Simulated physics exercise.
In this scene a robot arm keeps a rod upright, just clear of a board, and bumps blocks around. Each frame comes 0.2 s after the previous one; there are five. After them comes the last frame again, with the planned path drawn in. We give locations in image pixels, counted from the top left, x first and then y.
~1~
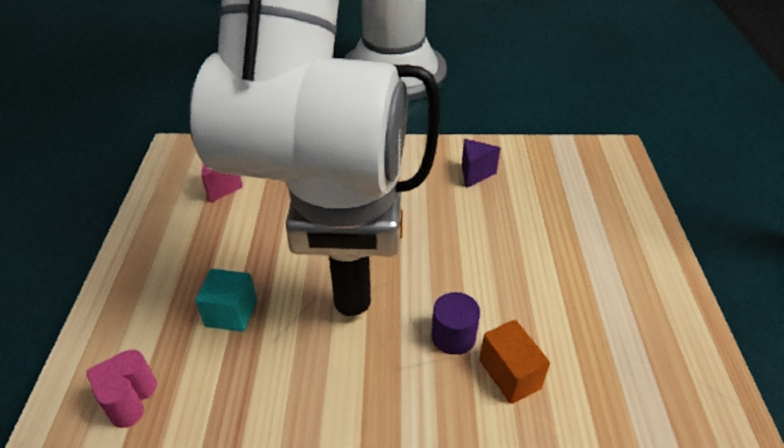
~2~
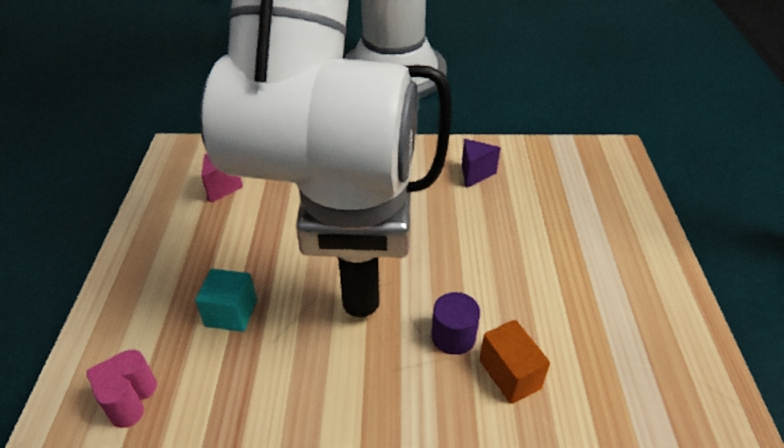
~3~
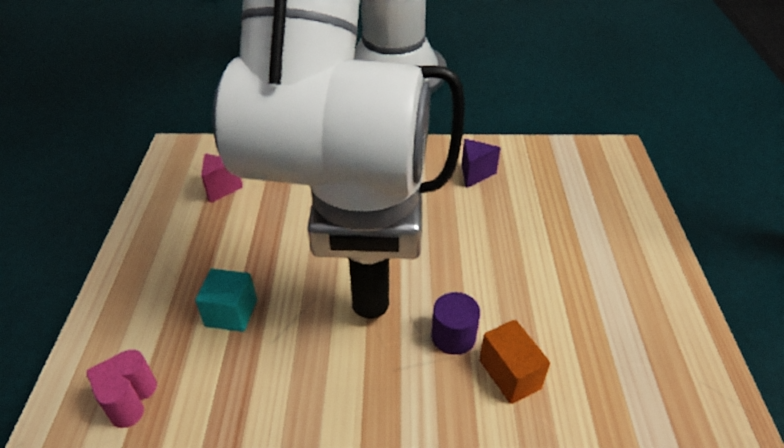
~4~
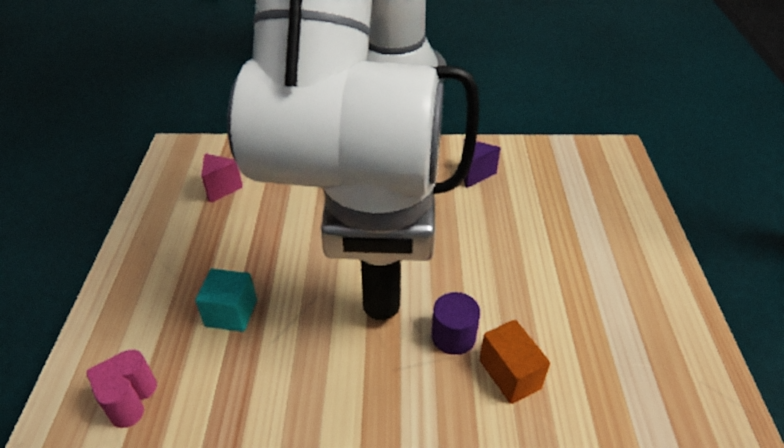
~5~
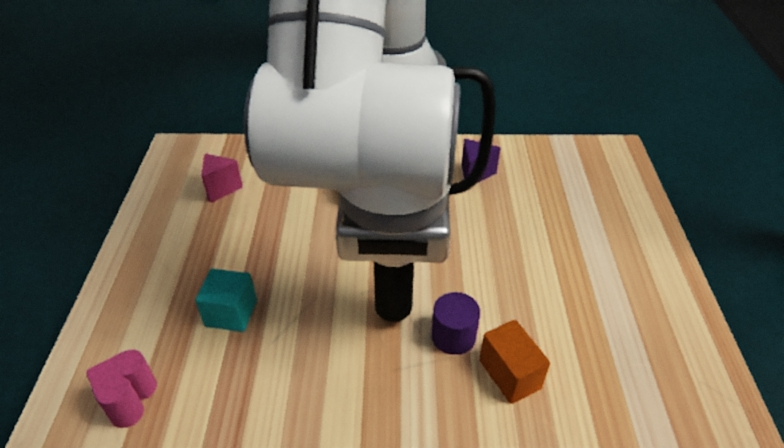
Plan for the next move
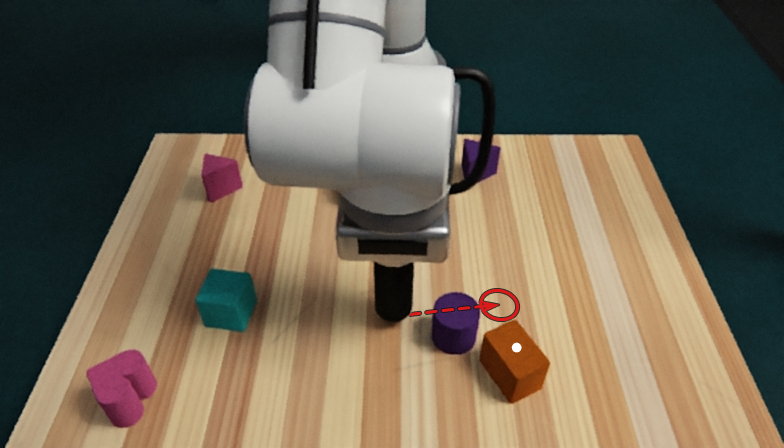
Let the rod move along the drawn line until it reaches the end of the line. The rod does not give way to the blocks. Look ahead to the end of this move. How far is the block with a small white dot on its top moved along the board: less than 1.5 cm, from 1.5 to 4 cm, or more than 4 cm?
It moves only a bit, under 1.5 cm.
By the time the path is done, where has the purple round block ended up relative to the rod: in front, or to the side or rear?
I believe the purple round block loses its place ahead of the rod and slips off.
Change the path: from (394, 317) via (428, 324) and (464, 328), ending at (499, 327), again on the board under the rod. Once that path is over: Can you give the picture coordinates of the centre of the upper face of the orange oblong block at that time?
The spot you're after is about (553, 378) in the image.
Path on the board, in a line from (394, 317) to (499, 305); the dot is on the orange oblong block.
What follows on the original path. One third of the way, rod (431, 302); purple round block (463, 311).
Two thirds of the way, rod (466, 299); purple round block (481, 315); orange oblong block (519, 352).
At the end, rod (501, 295); purple round block (486, 314); orange oblong block (520, 355), turned 15° anticlockwise.
